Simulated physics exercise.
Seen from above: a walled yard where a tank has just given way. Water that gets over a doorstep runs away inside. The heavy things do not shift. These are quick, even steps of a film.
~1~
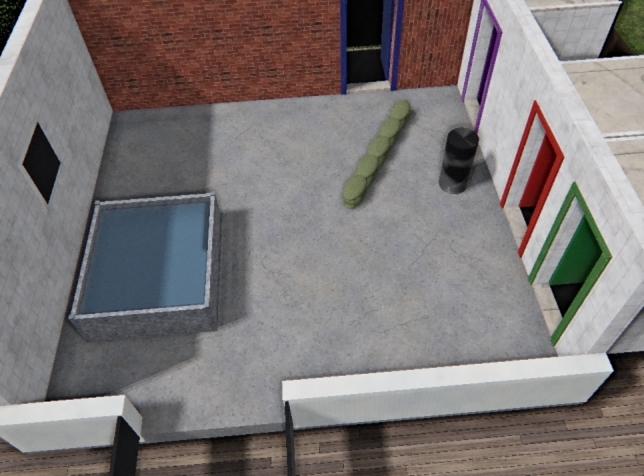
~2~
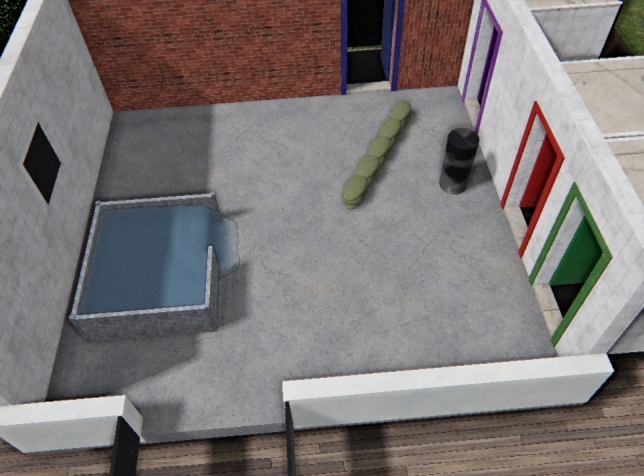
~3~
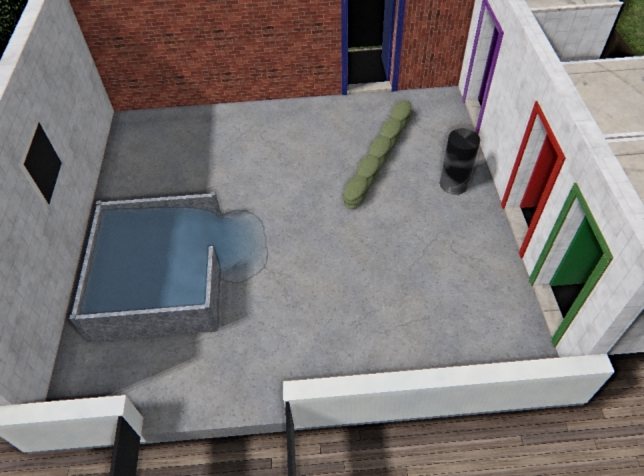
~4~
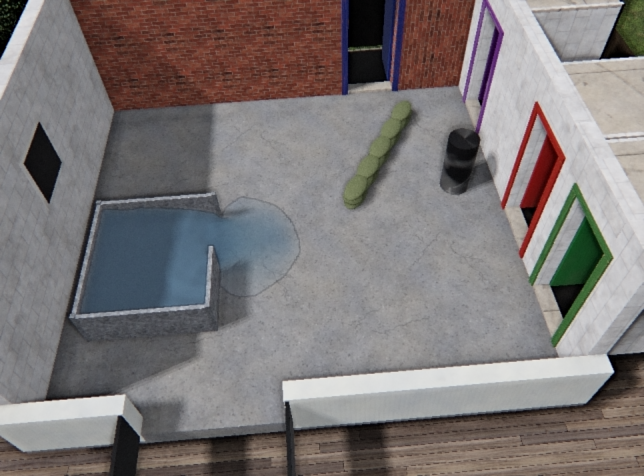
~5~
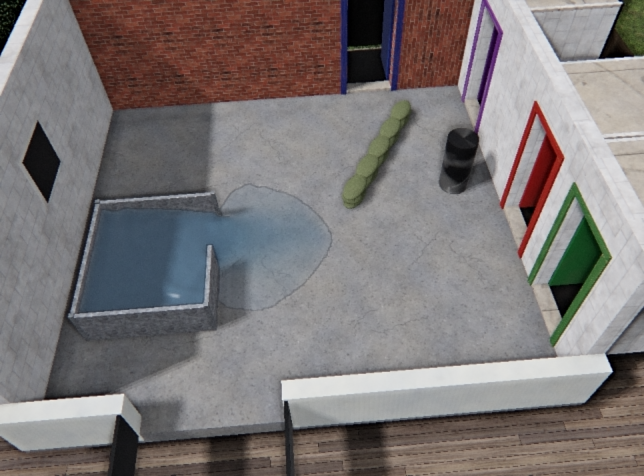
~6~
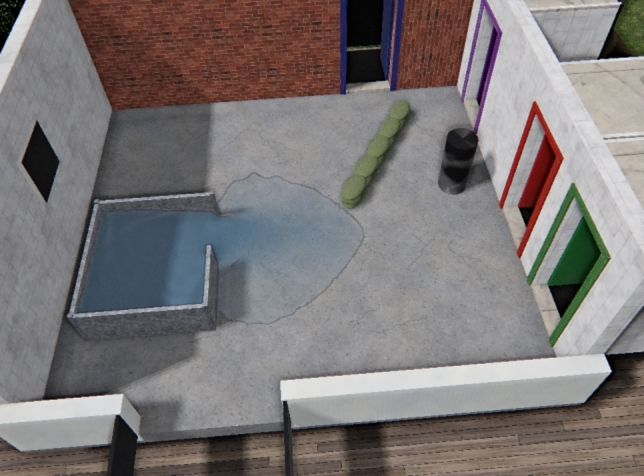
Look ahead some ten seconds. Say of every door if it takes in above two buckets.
One by one: The blue door lets in a lot; the red door lets in a lot; the purple door admits no more than that; the green door lets in a lot.
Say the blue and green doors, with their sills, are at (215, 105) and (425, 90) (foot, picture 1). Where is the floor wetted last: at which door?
Last comes the blue one.
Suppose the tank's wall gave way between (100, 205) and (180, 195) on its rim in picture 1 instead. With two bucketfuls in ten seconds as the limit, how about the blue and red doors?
My reading: Blue door takes more; red door is under.
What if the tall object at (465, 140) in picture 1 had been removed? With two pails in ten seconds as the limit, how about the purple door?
Then: The purple one keeps below it.
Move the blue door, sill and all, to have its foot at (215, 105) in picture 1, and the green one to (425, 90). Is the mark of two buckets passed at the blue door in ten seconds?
Then: The blue one holds.
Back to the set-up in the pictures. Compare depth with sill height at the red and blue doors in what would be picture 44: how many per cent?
Near 130 and 180 in a hundred.
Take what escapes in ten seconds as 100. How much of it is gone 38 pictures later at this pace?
Close to 85 %.
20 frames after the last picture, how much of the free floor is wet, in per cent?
Near 50 in a hundred.
A moment on, water covers 25 % of the floor; the blue door not reached, the red door not reached, the purple door not reached, the green door not reached.
Next, water covers 40 % of the floor; the blue door not reached, the red door under two buckets in, the purple door not reached, the green door not reached.
Then, water covers 50 % of the floor; the blue door over two buckets in, the red door over two buckets in, the purple door wet at the sill, nothing in, the green door over two buckets in.
Later, water covers 60 % of the floor; the blue door far over two buckets in, the red door far over two buckets in, the purple door wet at the sill, nothing in, the green door over two buckets in.
In the end, water covers 80 % of the floor; the blue door far over two buckets in, the red door far over two buckets in, the purple door wet at the sill, nothing in, the green door over two buckets in.
